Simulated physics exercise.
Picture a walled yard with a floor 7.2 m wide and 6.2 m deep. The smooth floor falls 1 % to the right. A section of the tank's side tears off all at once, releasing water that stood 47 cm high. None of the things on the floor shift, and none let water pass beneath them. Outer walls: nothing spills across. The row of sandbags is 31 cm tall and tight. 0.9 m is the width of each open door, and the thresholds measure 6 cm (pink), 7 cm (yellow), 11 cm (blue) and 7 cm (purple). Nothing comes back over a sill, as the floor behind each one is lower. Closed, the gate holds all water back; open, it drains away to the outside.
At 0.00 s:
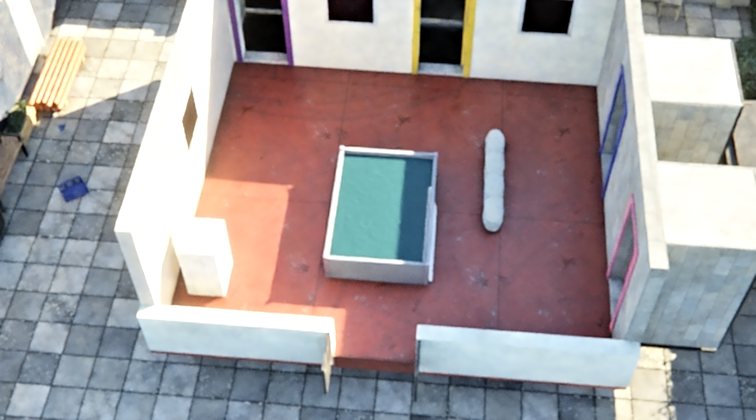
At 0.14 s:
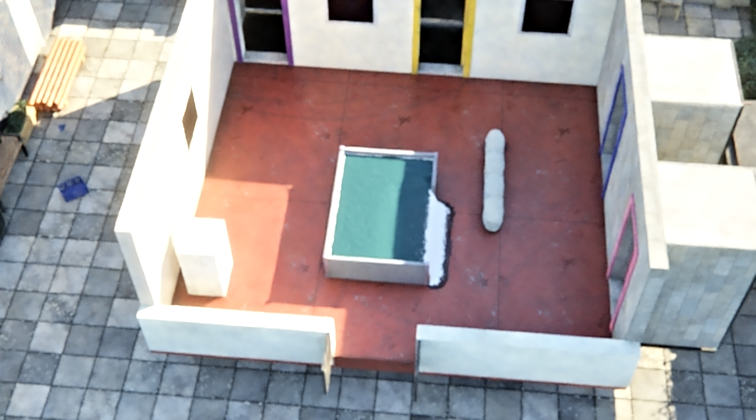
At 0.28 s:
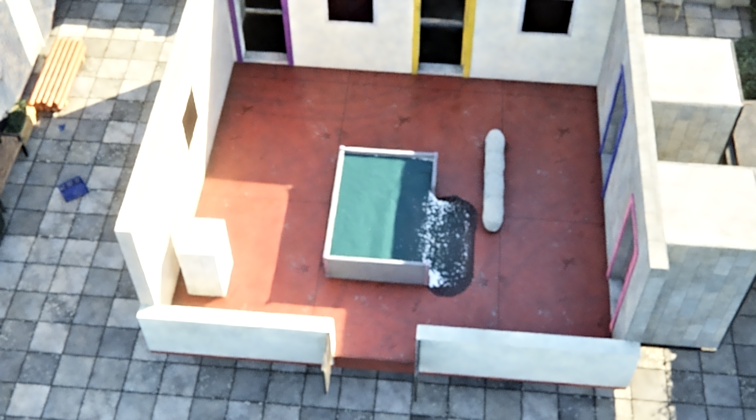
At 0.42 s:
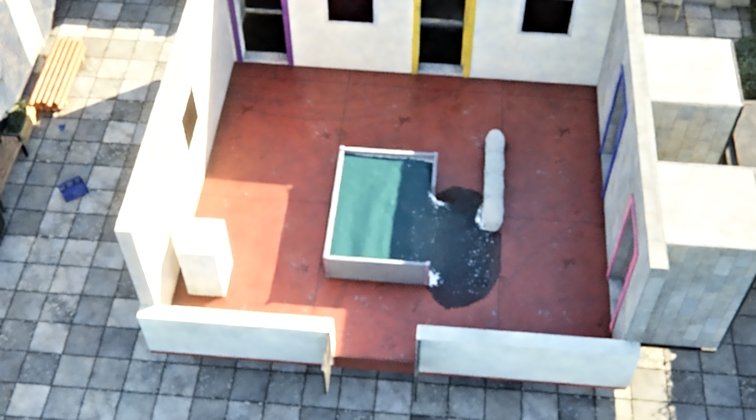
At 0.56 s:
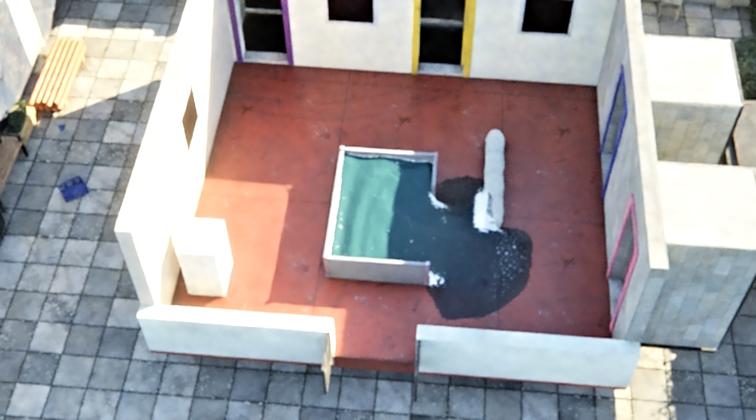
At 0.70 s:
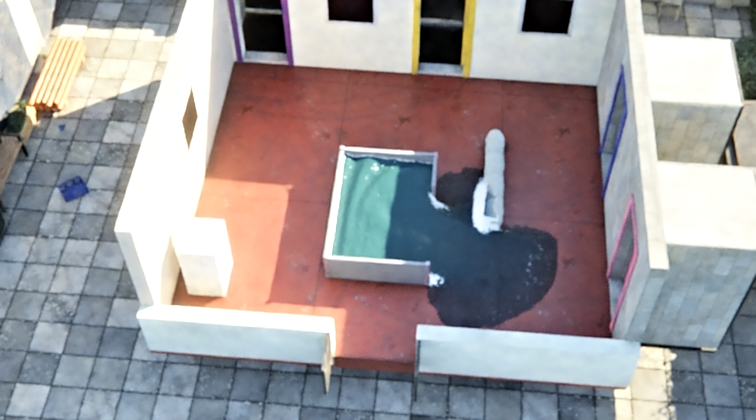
Water bursting from the right side of a white-walled tank, spreading dark across a red courtyard floor and around a pale rounded barrier.
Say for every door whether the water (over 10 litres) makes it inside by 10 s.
One by one: Watch the pink door: It will outstrip the limit, watch the yellow door: It will not outstrip the limit, watch the blue door: It will not outstrip the limit, watch the purple door: It will not outstrip the limit.
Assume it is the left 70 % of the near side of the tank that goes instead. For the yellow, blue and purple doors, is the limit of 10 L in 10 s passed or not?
Door by door - yellow: Within bounds, blue: Within bounds, purple: Within bounds.
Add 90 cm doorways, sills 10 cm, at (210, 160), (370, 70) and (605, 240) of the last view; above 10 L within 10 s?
So, in the order given, it's shy of the mark, then shy of the mark, then beyond the mark.
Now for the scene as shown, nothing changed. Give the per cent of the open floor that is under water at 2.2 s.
Covered: Roughly 30 per cent.
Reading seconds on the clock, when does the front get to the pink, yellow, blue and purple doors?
So pink at 1.1 s, yellow at 2.4 s, blue at 2.0 s, and purple at 9.5 s.
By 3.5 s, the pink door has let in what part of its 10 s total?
Some 60 per cent by then.
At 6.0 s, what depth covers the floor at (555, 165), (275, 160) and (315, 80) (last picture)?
Spot one 4 cm, spot two 0 cm, spot three 1 cm.
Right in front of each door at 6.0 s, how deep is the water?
Centimetres: Pink 12 / yellow 5 / blue 6 / purple 1.
After 1.4 s water covers 20 % of the floor and is deepest (32 cm) near (474, 226); pink door 13 cm at the sill, 3 L in, yellow door not reached, blue door not reached, purple door not reached.
After 2.2 s water covers 30 % of the floor and is deepest (38 cm) near (606, 355); pink door 22 cm at the sill, 78 L in, yellow door not reached, blue door 4 cm at the sill, 0 L in, purple door not reached.
After 3.5 s water covers 40 % of the floor and is deepest (20 cm) near (602, 279); pink door 20 cm at the sill, 197 L in, yellow door 7 cm at the sill, 1 L in, blue door 5 cm at the sill, 0 L in, purple door not reached.
After 6.0 s water covers 55 % of the floor and is deepest (12 cm) near (595, 364); pink door 12 cm at the sill, 284 L in, yellow door 5 cm at the sill, 2 L in, blue door 6 cm at the sill, 0 L in, purple door not reached.
After 10.0 s water covers 70 % of the floor and is deepest (10 cm) near (596, 164); pink door 8 cm at the sill, 319 L in, yellow door 4 cm at the sill, 2 L in, blue door 6 cm at the sill, 0 L in, purple door 1 cm at the sill, 0 L in.
